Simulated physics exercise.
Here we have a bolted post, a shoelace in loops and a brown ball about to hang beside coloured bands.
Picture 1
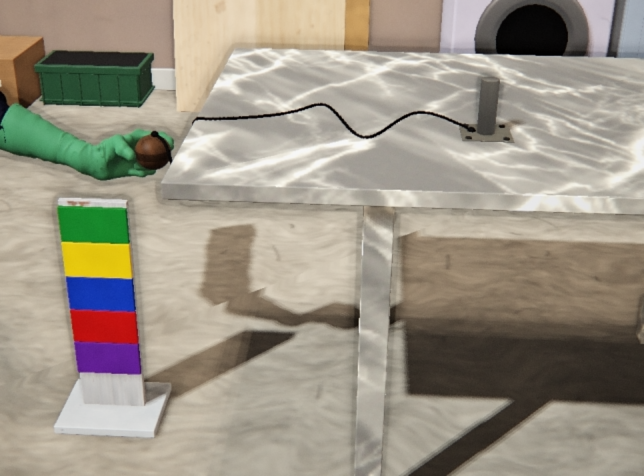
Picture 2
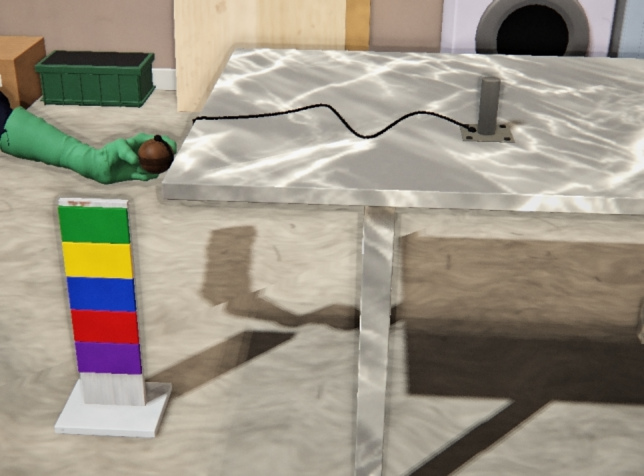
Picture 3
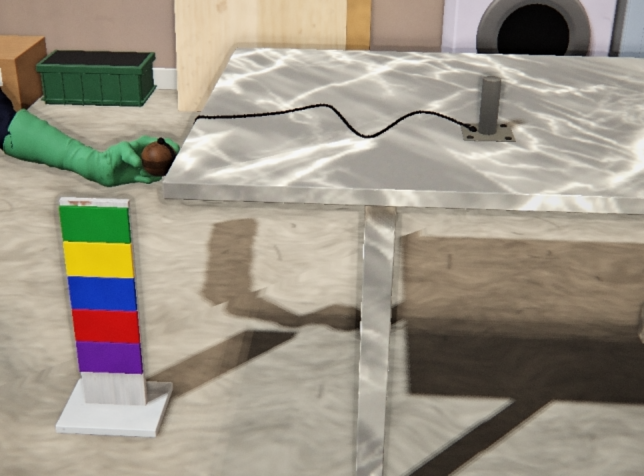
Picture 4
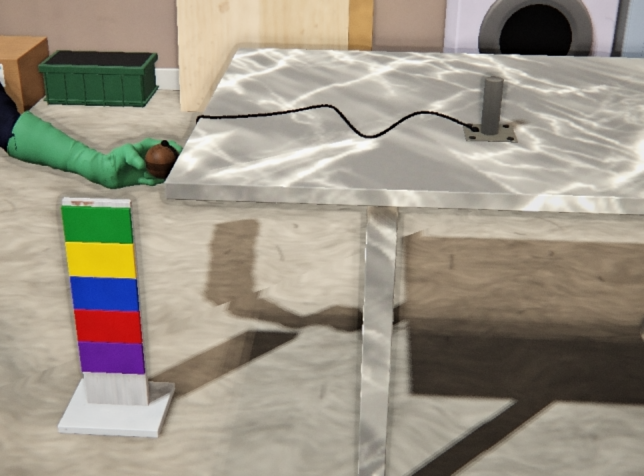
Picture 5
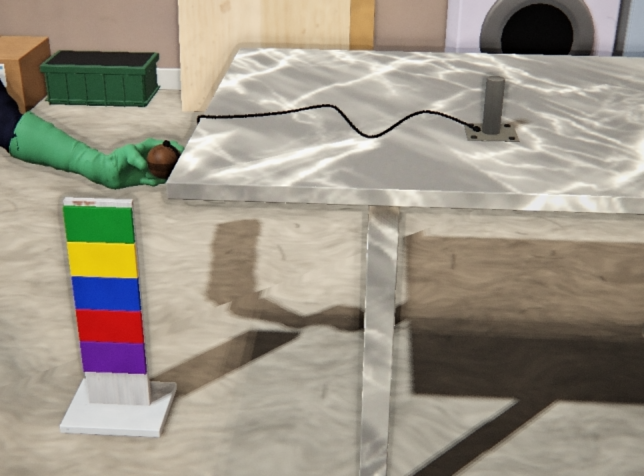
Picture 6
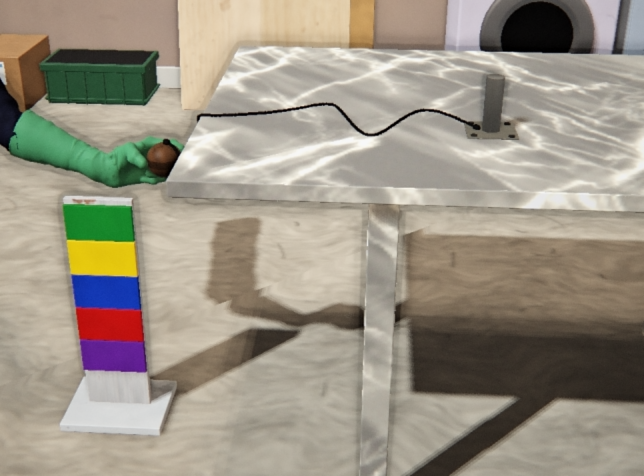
A green-sleeved, green-gloved arm reaches in from the left in a room seen from slightly above, holding a brown ball by the edge of a pale marbled table. A dark shoelace winds across the tabletop to a grey post, with green, yellow, blue, red and purple bands standing at lower left. The hand shifts the ball slightly right and down, then barely moves, while the view drifts very slightly.
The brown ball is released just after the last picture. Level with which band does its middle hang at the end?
Its centre hangs level with the purple band.
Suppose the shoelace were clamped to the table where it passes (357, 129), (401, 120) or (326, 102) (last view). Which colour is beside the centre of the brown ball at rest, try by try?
It would be blue; red; yellow.
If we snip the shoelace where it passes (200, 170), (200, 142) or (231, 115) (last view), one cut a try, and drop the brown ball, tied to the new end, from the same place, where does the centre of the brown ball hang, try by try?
Near (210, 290), (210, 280) and (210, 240).
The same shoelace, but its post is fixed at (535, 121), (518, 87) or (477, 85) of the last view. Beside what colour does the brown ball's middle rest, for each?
In that order: Red; red; purple.
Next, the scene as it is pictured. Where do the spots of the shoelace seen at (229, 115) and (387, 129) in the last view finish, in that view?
At (209, 217), then (326, 120).
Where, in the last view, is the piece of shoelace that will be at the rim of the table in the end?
At (329, 104), roughly.
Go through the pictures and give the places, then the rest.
Brown ball (153, 152); green (93, 226); yellow (97, 261); blue (100, 295); red (104, 328); purple (107, 359), in the first frame.
Brown ball (156, 156); shoelace through (440, 116) (380, 133) (338, 114) (263, 116) (195, 153), in the second frame.
Brown ball (159, 159), in the third frame.
Brown ball (163, 161); shoelace through (443, 116) (383, 133) (341, 114) (262, 115) (198, 157), in the fourth frame.
Brown ball (165, 161), in the fifth frame.
Brown ball (164, 160); shoelace through (444, 114) (384, 131) (342, 112) (263, 113) (200, 156), in the sixth frame.
Soon after, ball near (180, 323); level with red.
Then, ball near (238, 378); level with purple.
Further on, ball near (207, 368); level with purple.
At rest, ball near (219, 374); level with purple. Its middle rests at the purple band.
